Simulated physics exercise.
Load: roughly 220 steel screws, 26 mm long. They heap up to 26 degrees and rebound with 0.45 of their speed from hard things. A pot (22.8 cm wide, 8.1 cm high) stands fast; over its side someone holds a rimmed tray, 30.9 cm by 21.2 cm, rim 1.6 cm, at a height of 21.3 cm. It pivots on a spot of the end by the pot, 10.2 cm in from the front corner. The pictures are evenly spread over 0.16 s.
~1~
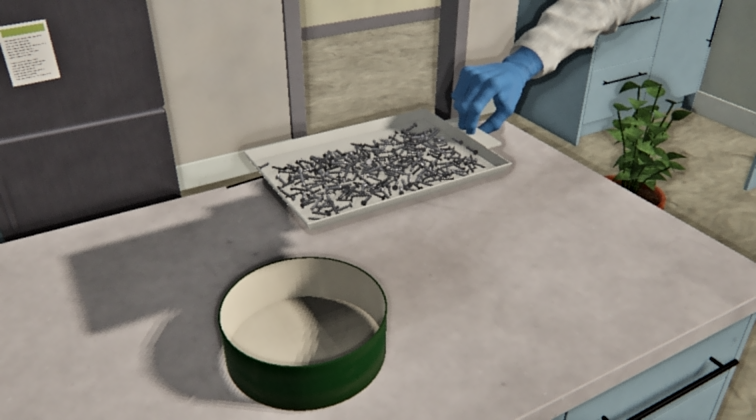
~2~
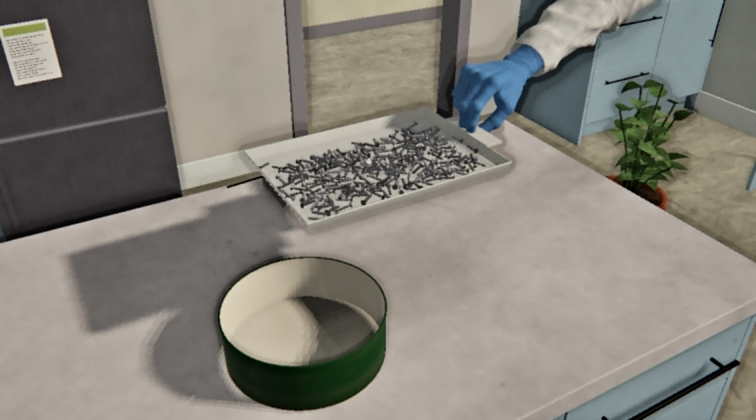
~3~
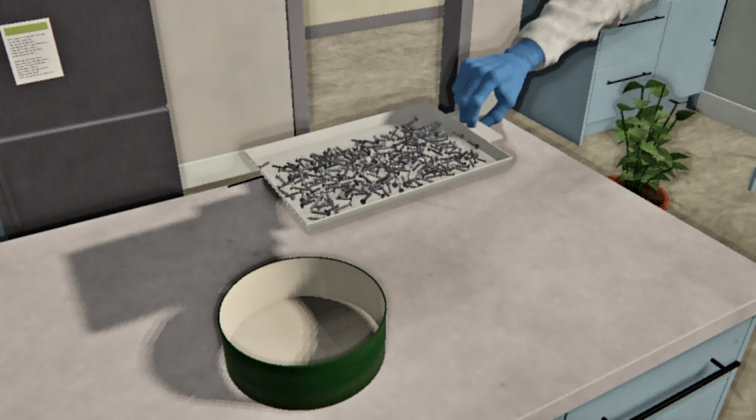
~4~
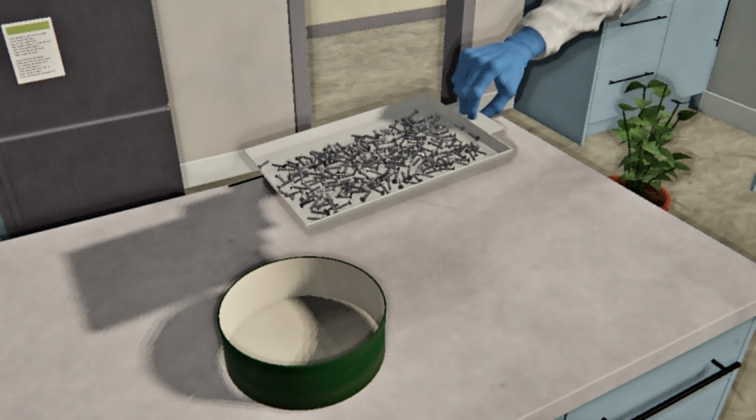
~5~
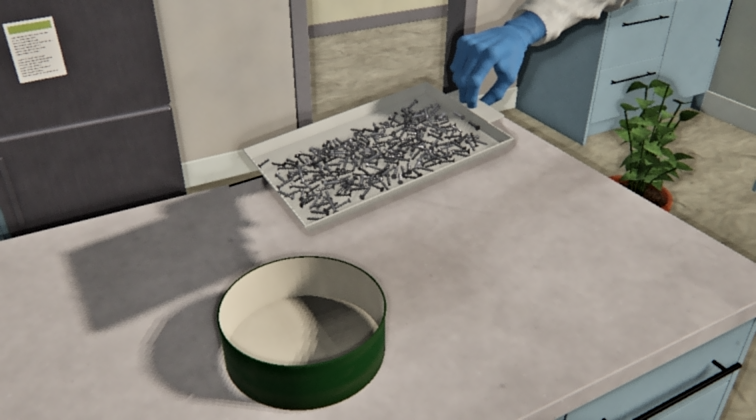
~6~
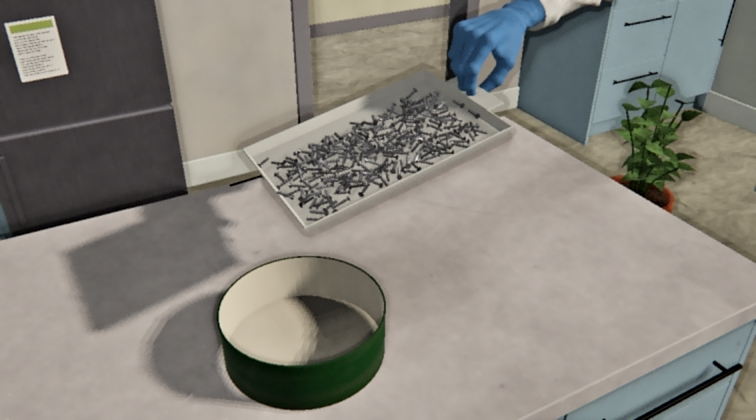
On a pale kitchen counter, a blue-gloved hand is at the far right end of a light rimmed tray strewn with dark screws, behind a round green pot. The hand gradually raises that end, slanting the tray down toward the left, while the screws stay spread across it and the pot stays still.
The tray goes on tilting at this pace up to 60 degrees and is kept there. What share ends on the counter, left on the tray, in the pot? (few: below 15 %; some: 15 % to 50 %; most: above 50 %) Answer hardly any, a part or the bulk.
Counter a part, tray hardly any, pot the bulk.
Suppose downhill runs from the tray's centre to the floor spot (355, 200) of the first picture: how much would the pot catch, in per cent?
Some 95 per cent.
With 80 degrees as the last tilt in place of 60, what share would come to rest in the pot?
Then about 75 per cent.
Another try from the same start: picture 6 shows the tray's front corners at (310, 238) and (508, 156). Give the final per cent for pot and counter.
Pot 70, counter 20.
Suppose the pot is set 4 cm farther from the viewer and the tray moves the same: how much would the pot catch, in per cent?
In that case some 75 per cent.
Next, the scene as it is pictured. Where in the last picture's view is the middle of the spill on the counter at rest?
Around (185, 335).
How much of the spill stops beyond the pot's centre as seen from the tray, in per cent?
Roughly 100 per cent.
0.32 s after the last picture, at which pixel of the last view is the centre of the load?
Near (314, 151).
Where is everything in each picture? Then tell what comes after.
In the first frame, tray tilt 0 degrees, front corners at (310, 219) and (504, 162); middle of the pieces at (372, 168); pot at (304, 306).
In the second frame, tray tilt 1 degrees, front corners at (310, 220) and (505, 161); middle of the pieces at (373, 167).
In the third frame, tray tilt 2 degrees, front corners at (309, 220) and (505, 156); middle of the pieces at (373, 165).
In the fourth frame, tray tilt 5 degrees, front corners at (309, 220) and (506, 149), lowest corner left front; middle of the pieces at (372, 161).
In the fifth frame, tray tilt 8 degrees, front corners at (308, 221) and (506, 138), lowest corner left front; middle of the pieces at (372, 155).
In the sixth frame, tray tilt 12 degrees, front corners at (307, 223) and (506, 126), lowest corner left front; middle of the pieces at (371, 150); pot at (302, 305).
Then, 0.19 s after the last picture, tilt 37 degrees; the tray holds 100 %, the pot 0 %.
Then, 0.32 s after the last picture, tilt 54 degrees; the tray holds 100 %, the pot 0 %.
Then, 0.58 s after the last picture, tilt 60 degrees; the tray holds 15 %, the pot 25 %.
In the end, counter 25 %, tray 5 %, pot 70 %.
